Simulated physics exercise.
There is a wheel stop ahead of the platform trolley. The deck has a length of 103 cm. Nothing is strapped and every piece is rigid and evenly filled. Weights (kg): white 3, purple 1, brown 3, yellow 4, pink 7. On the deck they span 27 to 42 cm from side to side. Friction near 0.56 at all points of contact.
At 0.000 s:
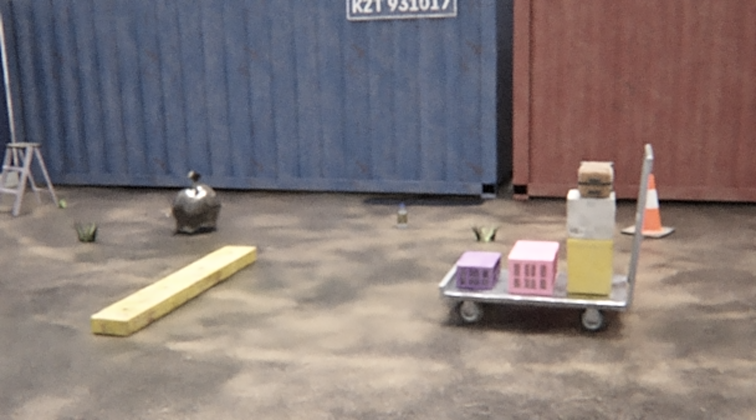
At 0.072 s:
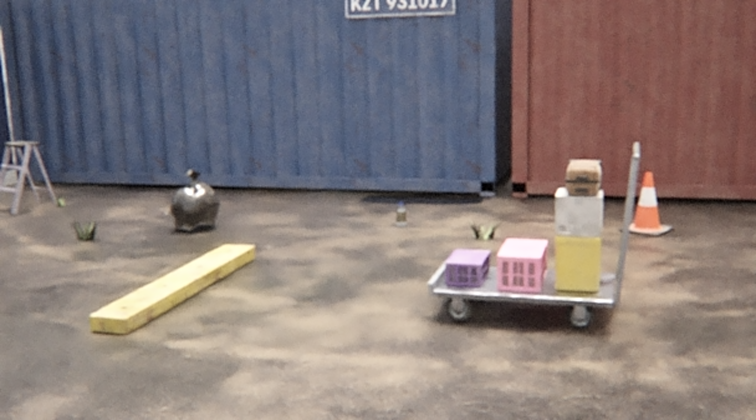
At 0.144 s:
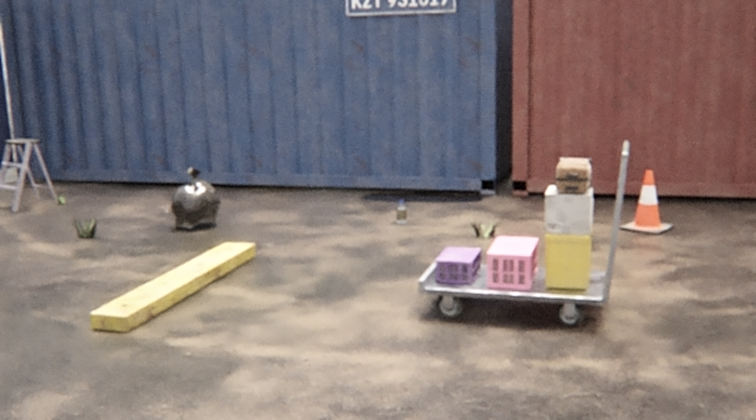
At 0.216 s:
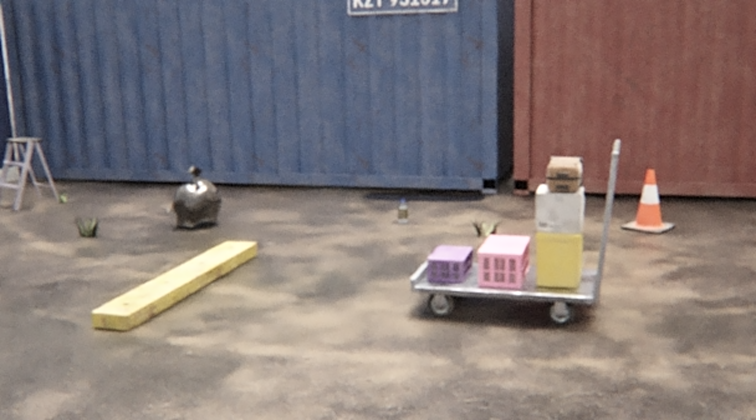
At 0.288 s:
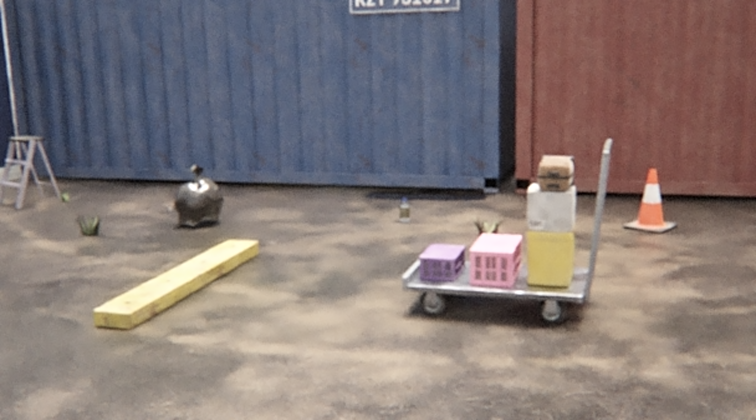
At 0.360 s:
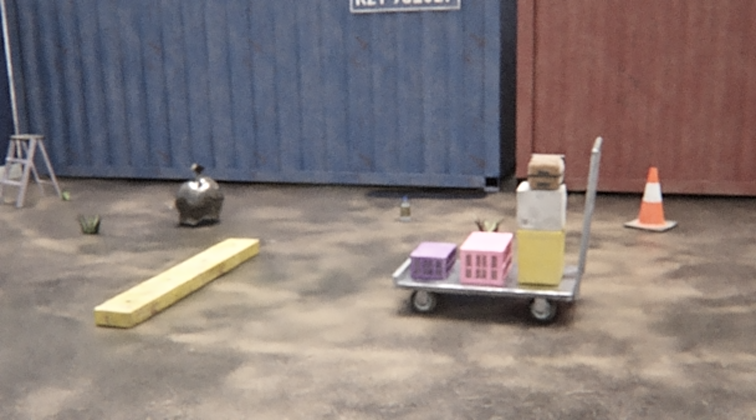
In the video, a platform trolley carrying a purple crate, a pink crate and a stack of yellow, white and brown items rolls slowly a short way left across dirty ground, past an orange cone and shipping containers.
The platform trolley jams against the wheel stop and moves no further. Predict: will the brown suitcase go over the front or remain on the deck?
It will remain on the deck.
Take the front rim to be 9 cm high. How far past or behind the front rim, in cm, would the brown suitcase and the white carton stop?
You'd find the brown piece 70 behind and the white piece 70 behind as well.
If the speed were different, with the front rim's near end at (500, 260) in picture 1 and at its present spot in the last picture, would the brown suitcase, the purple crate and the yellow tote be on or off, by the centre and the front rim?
Outcome: Brown gone; purple kept; yellow kept.
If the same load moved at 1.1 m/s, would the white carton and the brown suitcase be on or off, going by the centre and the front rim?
Then the white one comes off but the brown one comes off.
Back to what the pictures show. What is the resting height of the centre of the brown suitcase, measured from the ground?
Height: Some 85 centimetres.
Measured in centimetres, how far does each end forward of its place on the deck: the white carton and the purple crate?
Forward shift in cm: White 15, purple 5.
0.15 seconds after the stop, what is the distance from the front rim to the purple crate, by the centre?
Behind the rim by about 15 cm.
After 2.18 s the deck stops.
After 2.33 s the brown suitcase is 77 cm behind the rim, tilted 5°, near (290, 165) in the last picture's view.
After 2.58 s the brown suitcase is 69 cm behind the rim, tilted 15°, near (280, 164) in the last picture's view.
After 2.98 s the brown suitcase is 69 cm behind the rim, tilted 15°, near (278, 164) in the last picture's view.
Final state at 3.2 s, nothing is past the rim; behind it, white carton, purple crate, brown suitcase, yellow tote and pink crate.
